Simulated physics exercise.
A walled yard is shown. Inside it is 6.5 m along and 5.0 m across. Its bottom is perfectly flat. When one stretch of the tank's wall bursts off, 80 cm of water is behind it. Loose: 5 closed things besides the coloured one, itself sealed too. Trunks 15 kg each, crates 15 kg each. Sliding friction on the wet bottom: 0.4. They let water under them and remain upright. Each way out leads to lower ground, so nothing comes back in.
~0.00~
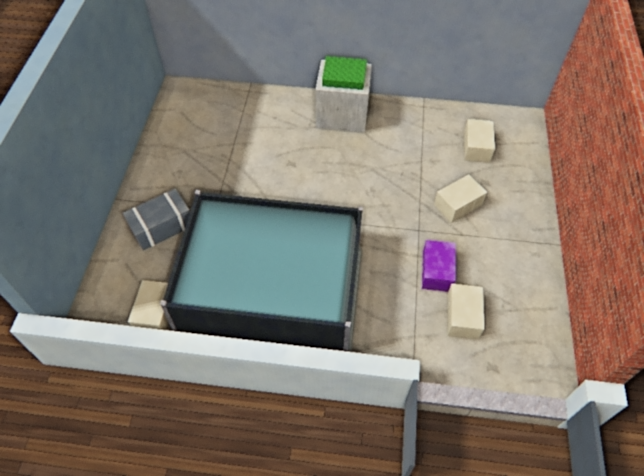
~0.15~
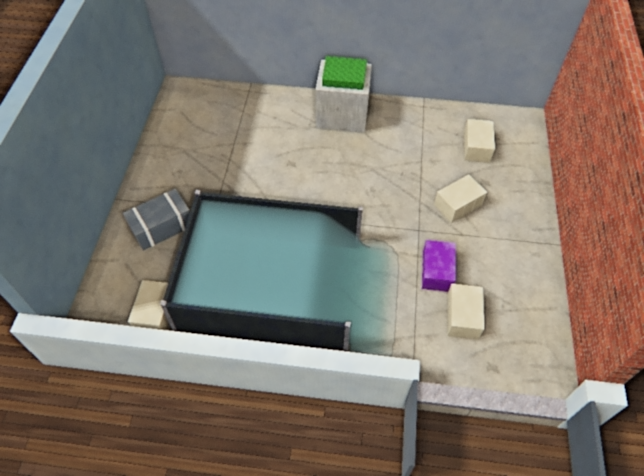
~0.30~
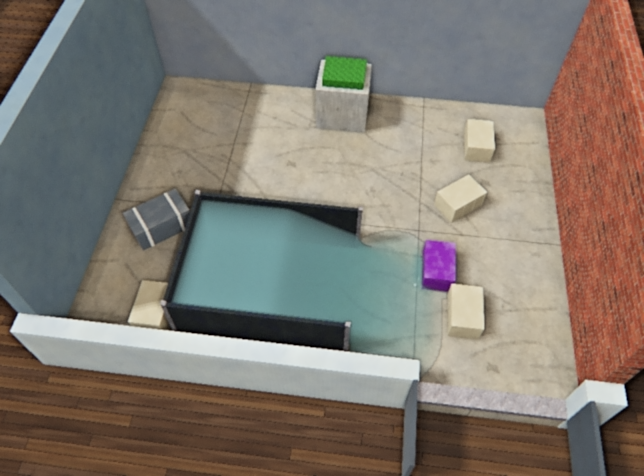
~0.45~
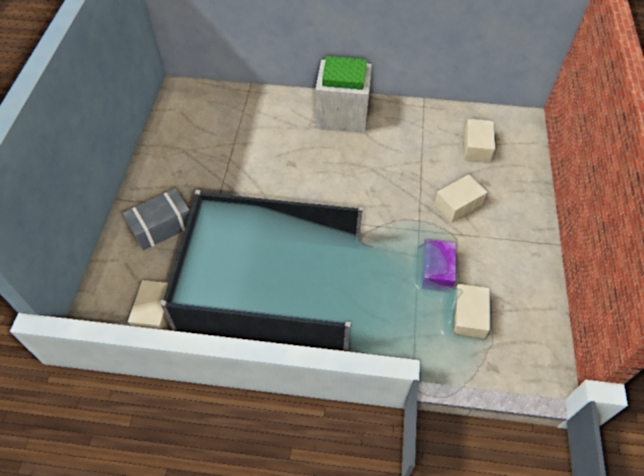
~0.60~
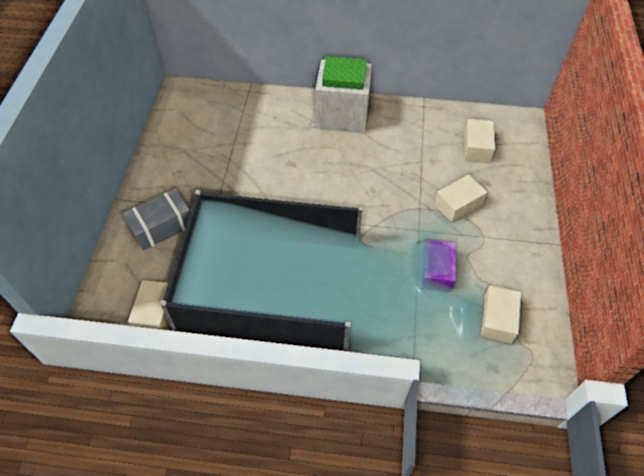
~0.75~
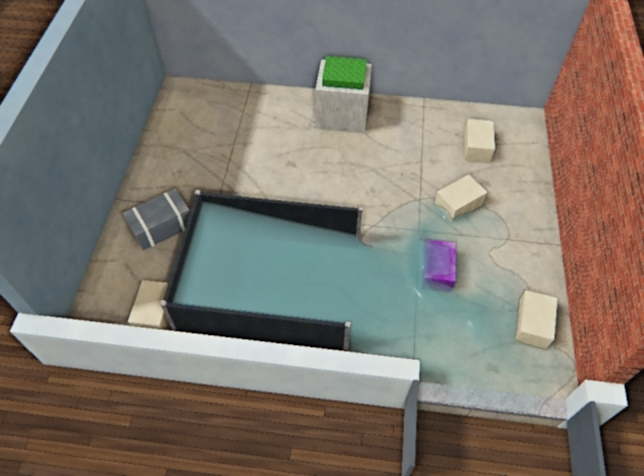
The video shows a walled yard where one side of a dark tank opens and water spreads rightward across the floor, flowing around a purple crate that stays put and pushing a nearby pale crate to the right.
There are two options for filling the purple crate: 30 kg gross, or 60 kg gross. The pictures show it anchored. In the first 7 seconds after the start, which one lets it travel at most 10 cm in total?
I would say neither option.
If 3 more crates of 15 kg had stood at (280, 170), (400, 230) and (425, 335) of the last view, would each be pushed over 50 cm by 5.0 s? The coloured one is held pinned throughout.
Taking them one by one: Below the mark; above the mark; above the mark.
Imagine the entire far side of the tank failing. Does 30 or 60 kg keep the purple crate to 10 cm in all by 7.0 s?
Then I'd expect the light mass to do.
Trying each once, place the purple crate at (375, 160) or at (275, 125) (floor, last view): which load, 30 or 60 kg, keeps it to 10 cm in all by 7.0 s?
At the first place you need the bigger mass, and at the second the small mass does it.
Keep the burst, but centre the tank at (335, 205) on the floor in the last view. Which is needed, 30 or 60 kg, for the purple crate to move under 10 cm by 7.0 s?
In that case both masses fall short.
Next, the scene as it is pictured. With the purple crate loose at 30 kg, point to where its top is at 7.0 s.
Somewhere around (428, 117).
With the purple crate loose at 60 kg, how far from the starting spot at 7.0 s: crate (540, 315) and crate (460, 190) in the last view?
So the first is off by 350 centimetres, the second by 140 centimetres.
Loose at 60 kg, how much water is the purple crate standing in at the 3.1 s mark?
Something like 14 centimetres.
After 1.4 s the purple crate would be 167 cm from its start with 30 kg and 134 cm from its start with 60 kg; 10 cm of water round it then.
After 3.1 s the purple crate would be 322 cm from its start with 30 kg and 282 cm from its start with 60 kg; 14 cm of water round it then.
After 4.9 s the purple crate would be 317 cm from its start with 30 kg and 291 cm from its start with 60 kg; 16 cm of water round it then.
After 7.0 s the purple crate would be 267 cm from its start with 30 kg and 289 cm from its start with 60 kg; 11 cm of water round it then.
